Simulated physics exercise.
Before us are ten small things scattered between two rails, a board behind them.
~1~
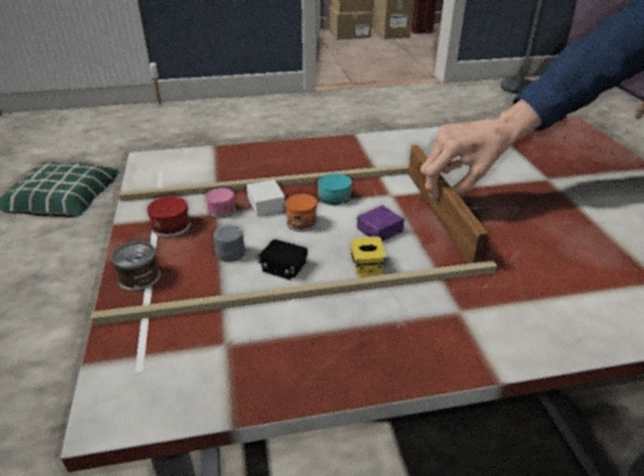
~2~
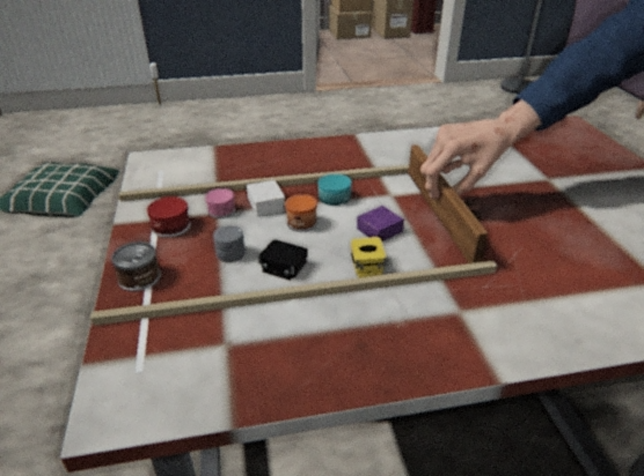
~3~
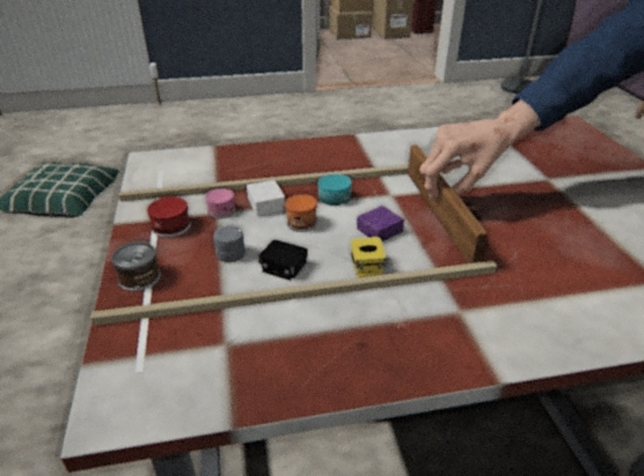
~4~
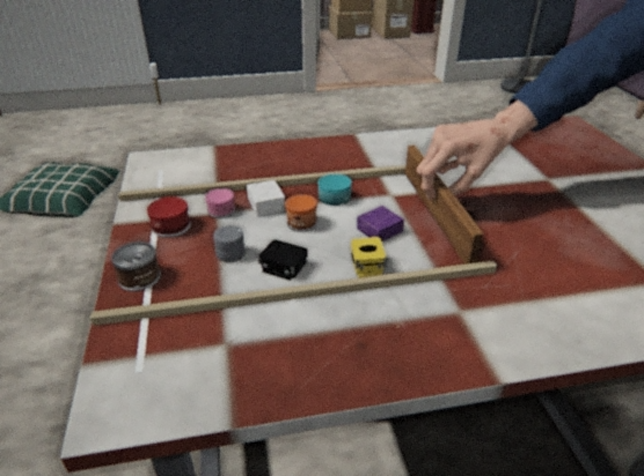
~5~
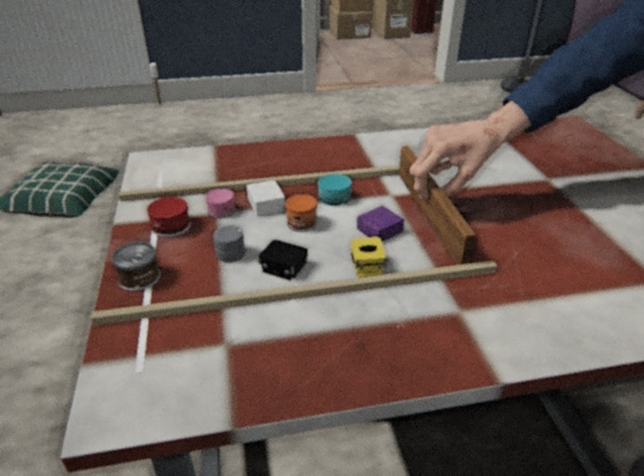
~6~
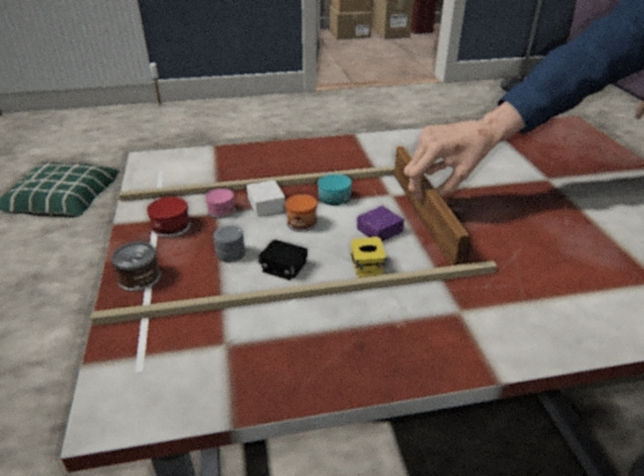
A hand in a blue sleeve holds a brown wooden board upright at the right of two pale rails on a red-and-white checked table, at first barely moving it. Then it slides the board slightly left, toward the small colourful tins and blocks, which stay still between the rails.
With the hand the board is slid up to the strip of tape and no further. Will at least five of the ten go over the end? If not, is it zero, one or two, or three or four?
Pushes off five or more.
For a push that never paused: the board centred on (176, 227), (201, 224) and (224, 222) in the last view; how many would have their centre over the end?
The numbers past the end are 2, 0 and 0.
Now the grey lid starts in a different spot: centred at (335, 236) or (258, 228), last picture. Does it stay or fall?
In turn it holds its place, then goes down.
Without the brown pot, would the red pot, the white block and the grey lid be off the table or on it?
Red pot down, white block down, grey lid down.
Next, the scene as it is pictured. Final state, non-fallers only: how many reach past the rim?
Counting them gives 1.
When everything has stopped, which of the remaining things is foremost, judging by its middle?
That would be the black case, which ends nearest.
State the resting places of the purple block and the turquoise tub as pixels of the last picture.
Middles: Around (133, 248) and around (138, 208).
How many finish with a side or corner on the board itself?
My count gives 4.
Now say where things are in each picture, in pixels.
The first picture shows brown pot (137, 266); red pot (169, 217); pink pot (221, 203); board (442, 199); tape (153, 247).
The second picture shows red pot (169, 217); orange tin (302, 213).
The third picture shows pink pot (221, 203); board (441, 199).
The fourth picture shows brown pot (137, 266); white block (266, 198).
The fifth picture shows red pot (169, 217); grey lid (230, 244).
The sixth picture shows brown pot (137, 266); red pot (169, 217); pink pot (221, 203); board (425, 201); tape (153, 247).
Soon after, none off yet; brown pot at rest near (137, 266); red pot at rest near (169, 217); pink pot at rest near (221, 203).
In the end, the number that fall off is five or more; gone, white block, grey lid, pink pot, red pot and brown pot.
